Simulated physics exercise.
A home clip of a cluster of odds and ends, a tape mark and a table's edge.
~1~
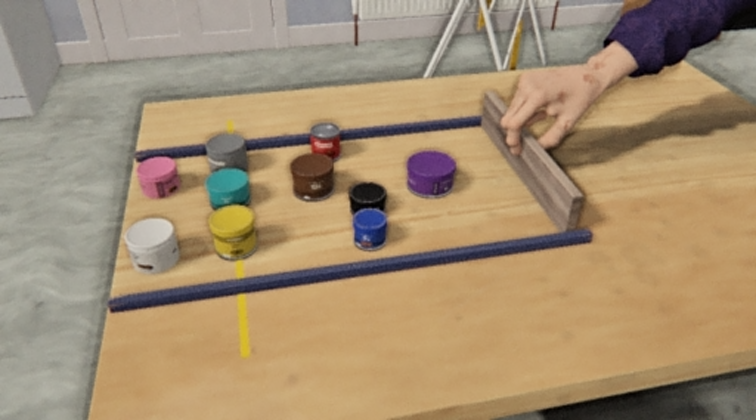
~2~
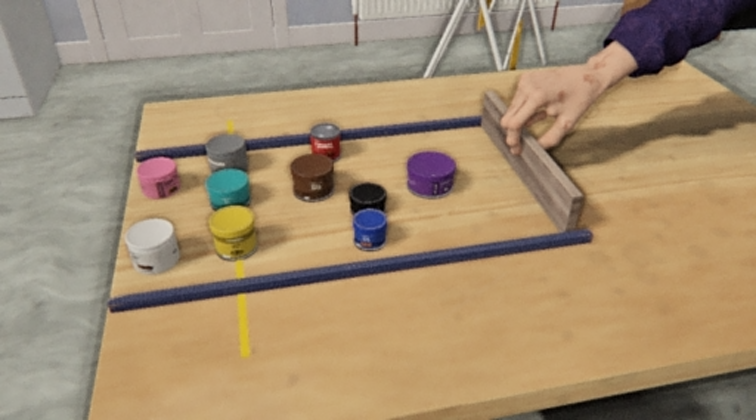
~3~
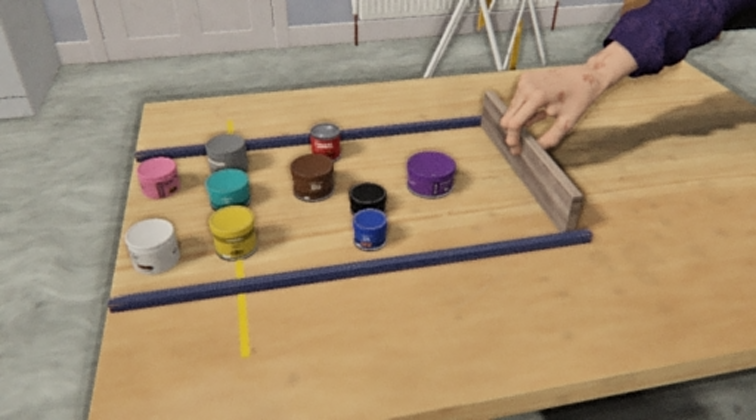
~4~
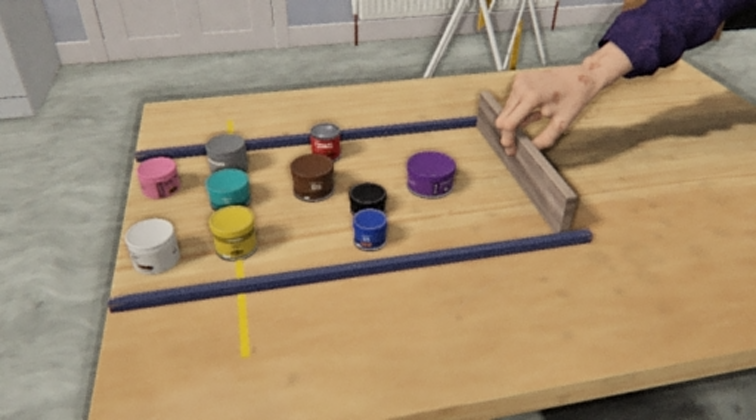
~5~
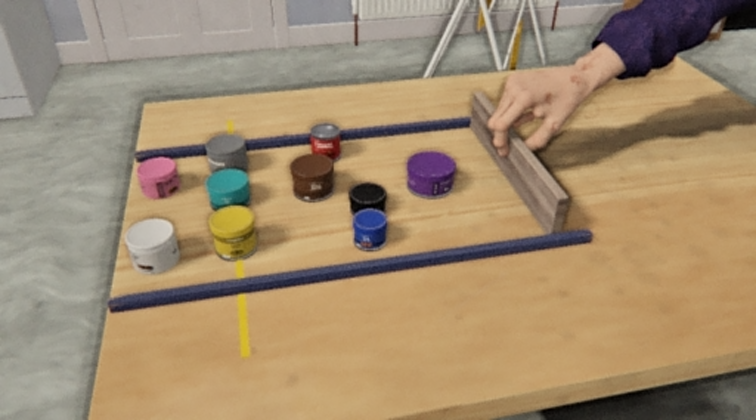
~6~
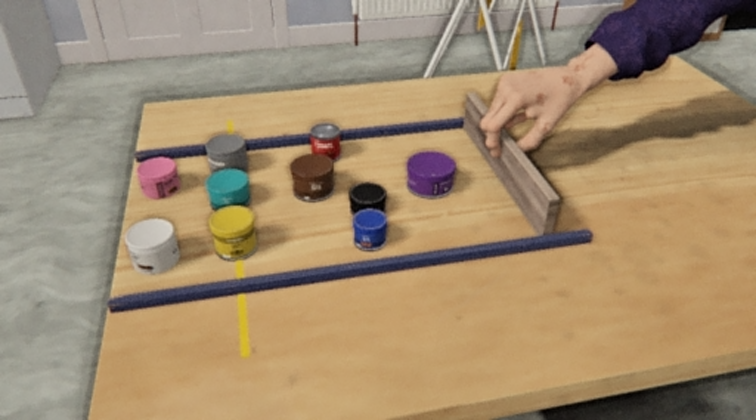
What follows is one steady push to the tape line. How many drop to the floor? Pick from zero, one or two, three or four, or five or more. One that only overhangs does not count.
Here the number that fall off is zero.
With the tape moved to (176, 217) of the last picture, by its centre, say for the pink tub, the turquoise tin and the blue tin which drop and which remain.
The pink tub is lost; the turquoise tin comes down; the blue tin remains up.
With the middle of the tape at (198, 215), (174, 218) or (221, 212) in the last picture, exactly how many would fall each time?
Try by try, 2, 4 and 0.
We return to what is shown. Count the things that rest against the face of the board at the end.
5 of them.
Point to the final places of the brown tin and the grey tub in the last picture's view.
About (211, 175), and the other about (181, 161).
Soon after, none off yet; pink tub at rest near (159, 178); white tub at rest near (153, 247); turquoise tin at rest near (229, 191).
At rest, the number that fall off is zero.
